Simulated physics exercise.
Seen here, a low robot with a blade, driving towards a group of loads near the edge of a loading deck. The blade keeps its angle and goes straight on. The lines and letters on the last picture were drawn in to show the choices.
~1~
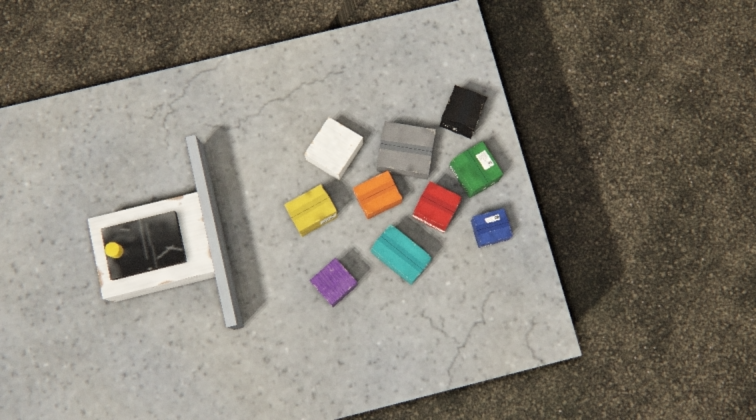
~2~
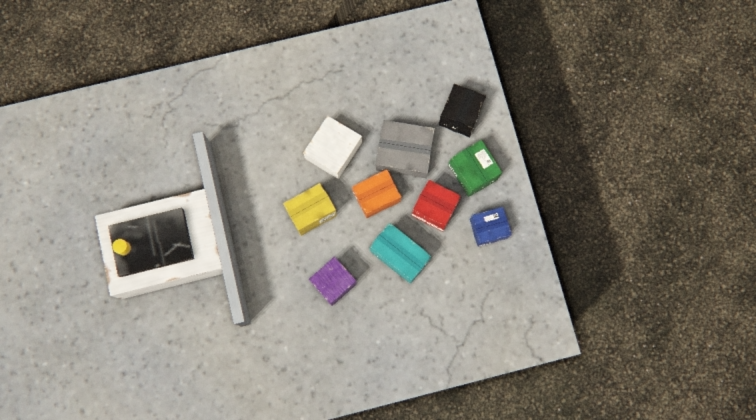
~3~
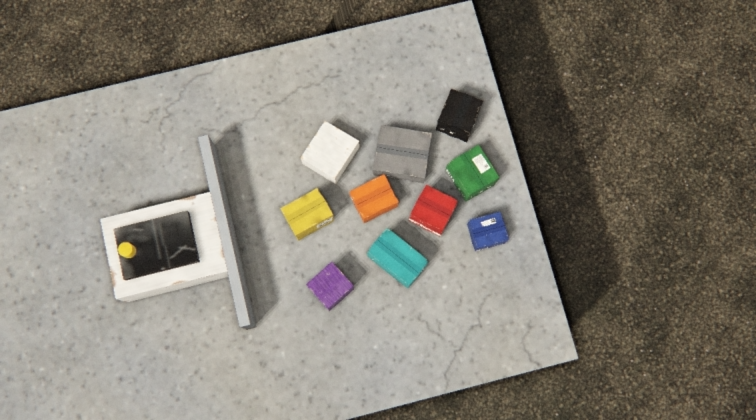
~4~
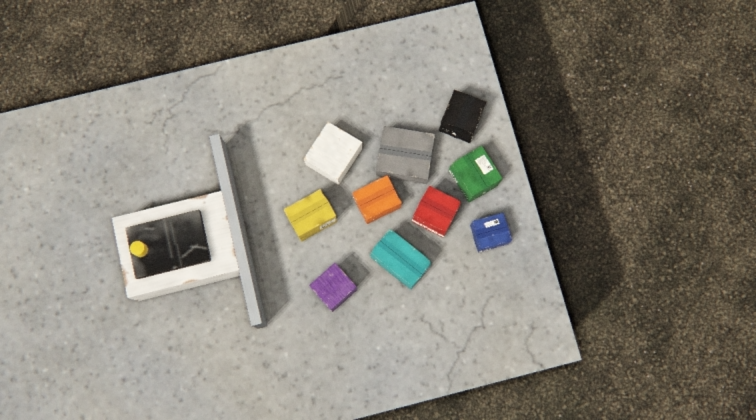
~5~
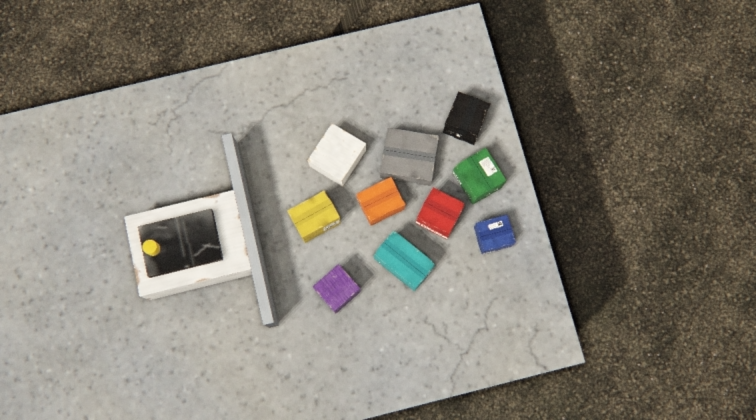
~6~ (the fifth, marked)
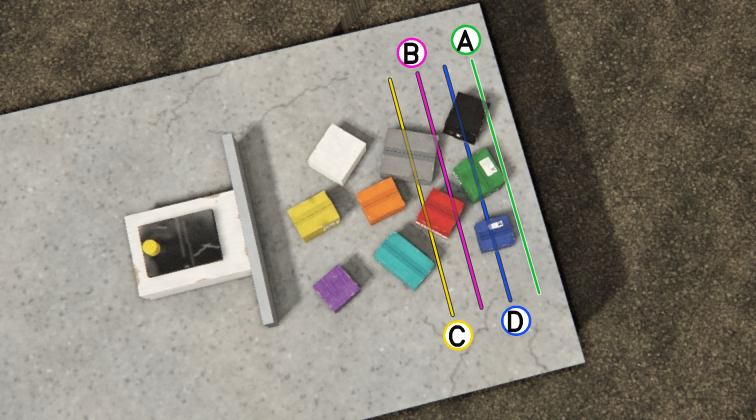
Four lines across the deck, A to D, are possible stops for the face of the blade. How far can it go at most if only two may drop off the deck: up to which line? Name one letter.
No third one falls up to B.
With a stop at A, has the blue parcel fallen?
Yes.
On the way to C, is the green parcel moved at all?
Yes.
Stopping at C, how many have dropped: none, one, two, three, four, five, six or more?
By then, none.
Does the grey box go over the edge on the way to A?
Yes.
On the marked copy, A at (505, 173); B at (449, 187); C at (420, 194); D at (477, 180).
With B. Early on, robot (261, 223); purple crate (363, 286); white crate (345, 153).
Further on, robot (334, 206); green parcel (501, 174); black box (479, 102).
At the end, robot (388, 192); green parcel over the edge; blue parcel over the edge; two fallen.
As for the rest, A drops seven; C is within the limit but short; D drops six.
